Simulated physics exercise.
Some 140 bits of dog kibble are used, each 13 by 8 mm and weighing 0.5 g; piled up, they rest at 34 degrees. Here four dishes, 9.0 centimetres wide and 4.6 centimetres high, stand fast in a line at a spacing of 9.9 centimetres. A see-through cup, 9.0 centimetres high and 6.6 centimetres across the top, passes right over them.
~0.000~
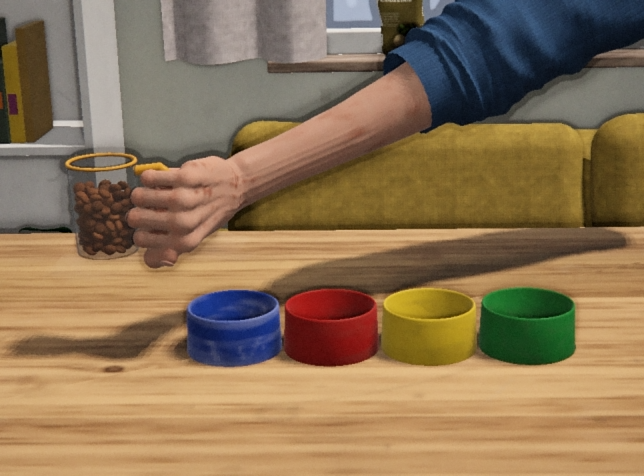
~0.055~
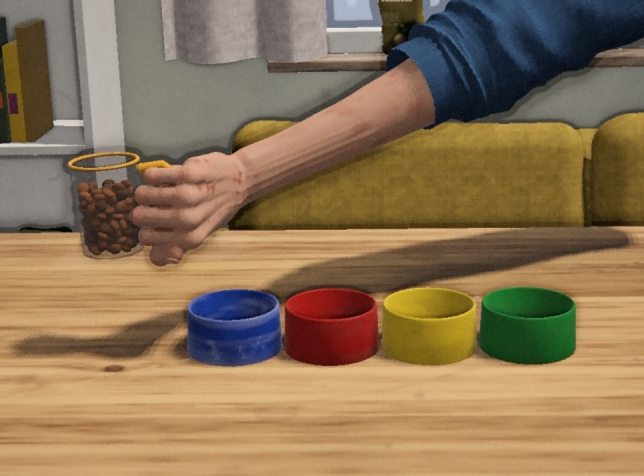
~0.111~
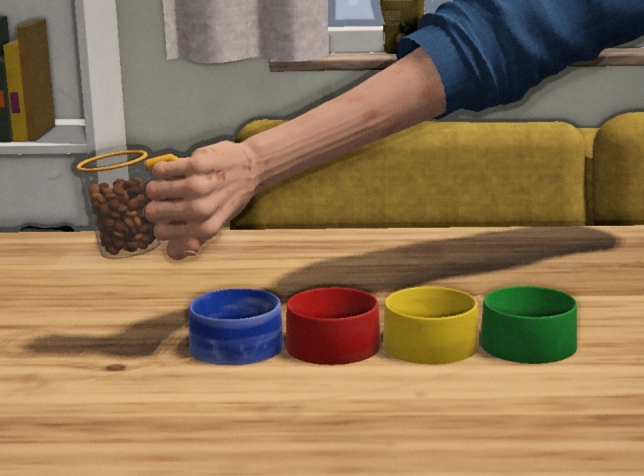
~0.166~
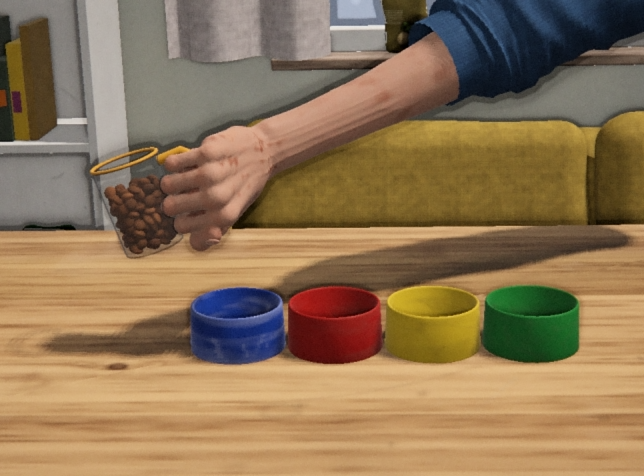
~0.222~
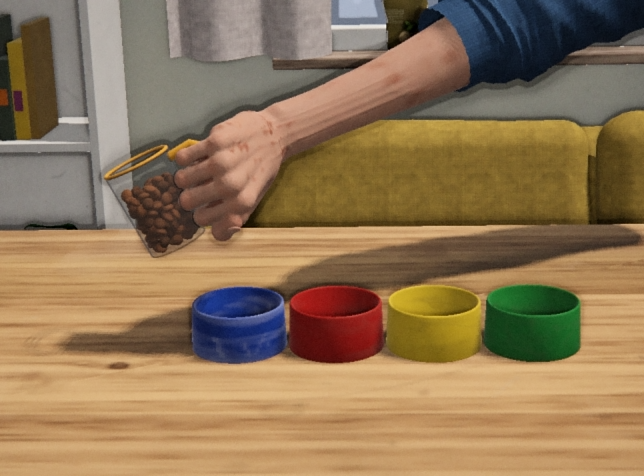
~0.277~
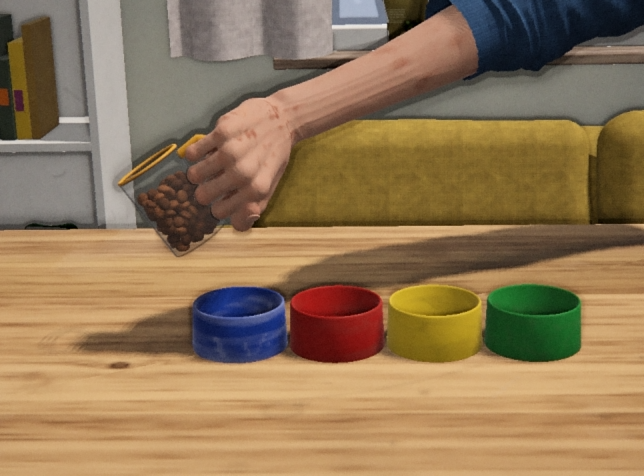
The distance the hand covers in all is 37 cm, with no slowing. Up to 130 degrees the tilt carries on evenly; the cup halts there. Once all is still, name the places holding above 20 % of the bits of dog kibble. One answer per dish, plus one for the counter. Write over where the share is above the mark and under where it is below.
Red: Over; blue: Under; green: Under; yellow: Under; counter: Under.
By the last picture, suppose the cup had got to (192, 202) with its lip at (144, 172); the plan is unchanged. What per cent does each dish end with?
Kept per dish: Red = 0, blue = 0, green = 0, yellow = 100.
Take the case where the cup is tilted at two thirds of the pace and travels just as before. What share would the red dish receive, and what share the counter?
In that case you'd see red at 10 and the counter at 0.
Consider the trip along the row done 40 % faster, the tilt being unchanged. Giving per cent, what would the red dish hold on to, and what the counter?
Shares: Red 10, counter 0.
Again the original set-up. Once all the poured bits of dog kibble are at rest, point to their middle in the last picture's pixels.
Roughly (345, 328).
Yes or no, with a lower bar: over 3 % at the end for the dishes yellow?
Yellow: True.
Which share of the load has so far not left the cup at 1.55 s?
Roughly 0 %.
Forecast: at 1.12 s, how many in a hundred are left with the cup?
Near 10 per cent of the load.
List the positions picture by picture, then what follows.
Cup at (105, 207), tilt 0 degrees, lip at (68, 163), moved 0.0 cm; middle of the pieces at (108, 217); blue dish at (233, 306); red dish at (331, 305); yellow dish at (429, 304); green dish at (528, 303), in the first picture.
Cup at (109, 206), tilt 2 degrees, lip at (70, 163), moved 0.4 cm; middle of the pieces at (112, 217), in the second picture.
Cup at (122, 205), tilt 8 degrees, lip at (79, 166), moved 1.5 cm; middle of the pieces at (126, 215), in the third picture.
Cup at (140, 204), tilt 16 degrees, lip at (93, 171), moved 3.1 cm; middle of the pieces at (146, 214), in the fourth picture.
Cup at (157, 203), tilt 24 degrees, lip at (106, 176), moved 4.7 cm; middle of the pieces at (165, 212), in the fifth picture.
Cup at (174, 202), tilt 32 degrees, lip at (120, 183), moved 6.3 cm; middle of the pieces at (182, 210); blue dish at (239, 302); red dish at (336, 302); yellow dish at (435, 301); green dish at (534, 300). The cup turns about 150 degrees a second and travels 29 cm a second, in the sixth picture.
After 0.78 s, tilt 107 degrees; cup holds 95 %, blue 5 %.
Then, at 1.12 s, tilt 130 degrees; cup holds 10 %, red 75 %, blue 5 %.
After 1.55 s, tilt 130 degrees; cup holds 0 %, red 80 %, blue 5 %, yellow 5 %.
At rest (1.9 s), red 75 %, blue 5 %, green 0 %, yellow 5 %, counter 10 %.
